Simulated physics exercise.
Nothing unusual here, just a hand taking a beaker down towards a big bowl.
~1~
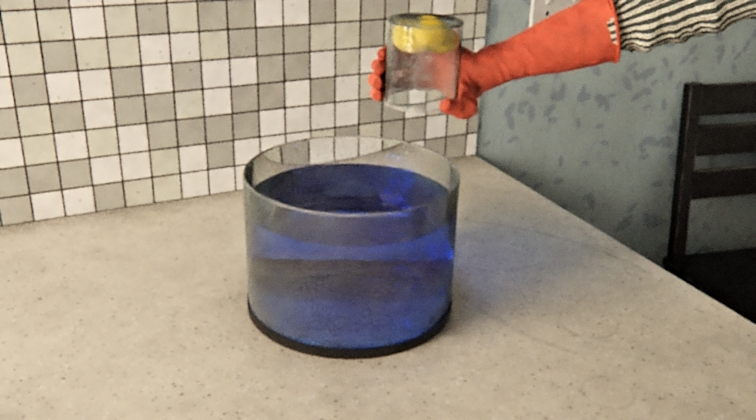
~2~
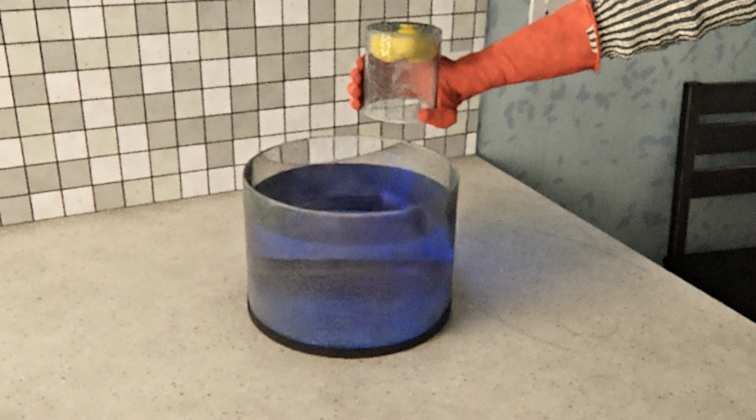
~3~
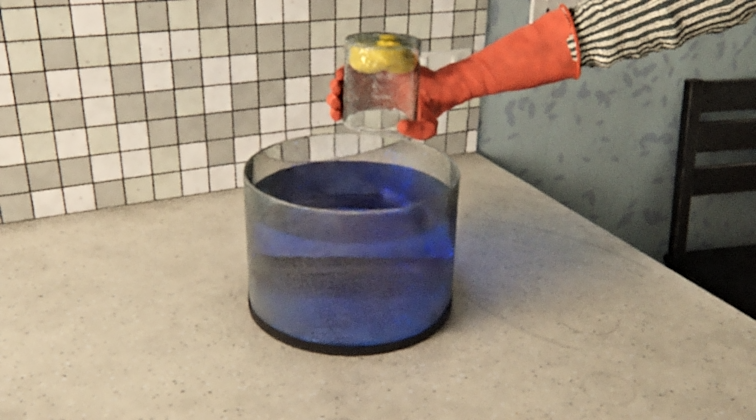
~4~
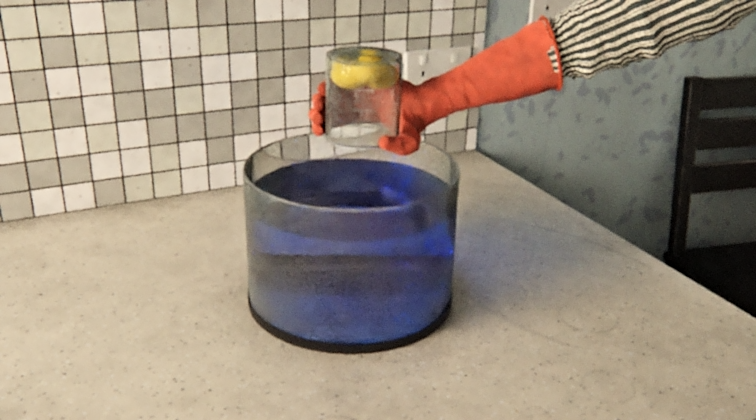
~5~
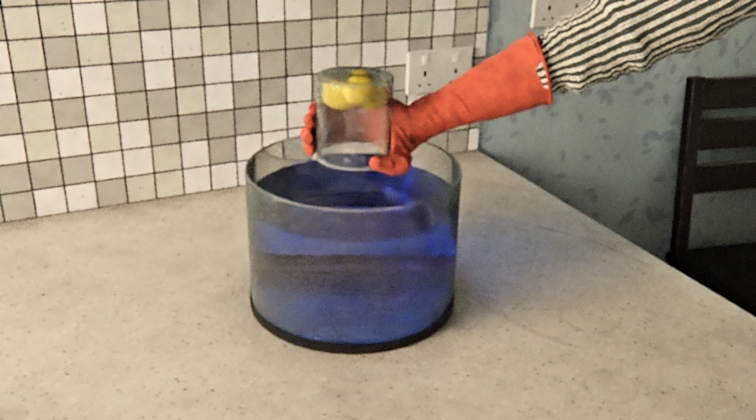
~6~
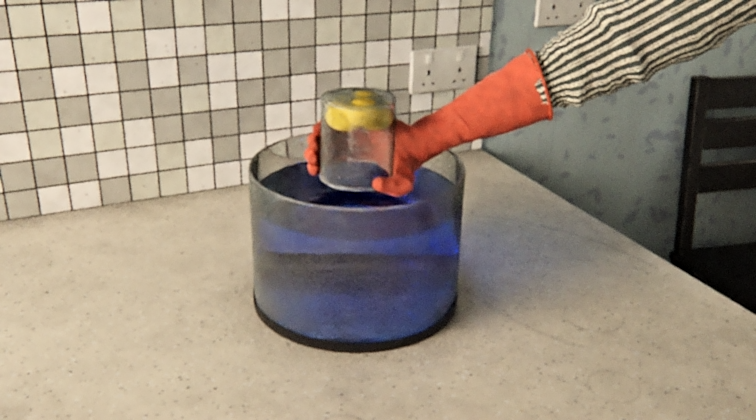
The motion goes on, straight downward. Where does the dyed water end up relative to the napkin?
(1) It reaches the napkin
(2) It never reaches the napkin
It never reaches the napkin.
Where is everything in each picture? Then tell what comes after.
The first frame shows beaker (423, 63) mouth down; above the big bowl.
The second frame shows beaker (402, 72) mouth down; napkin (404, 42); coming down.
The third frame shows beaker (382, 83) mouth down; lower.
The fourth frame shows beaker (363, 98) mouth down; napkin (365, 68); lower still.
The fifth frame shows beaker (355, 118) mouth down; close to the surface.
The sixth frame shows beaker (358, 139) mouth down; napkin (359, 110); just over the surface.
Soon after, the beaker enters the dyed water.
Later, air is trapped inside and holds the level down.
In the end, the beaker is under, still full of air, and the napkin is dry.
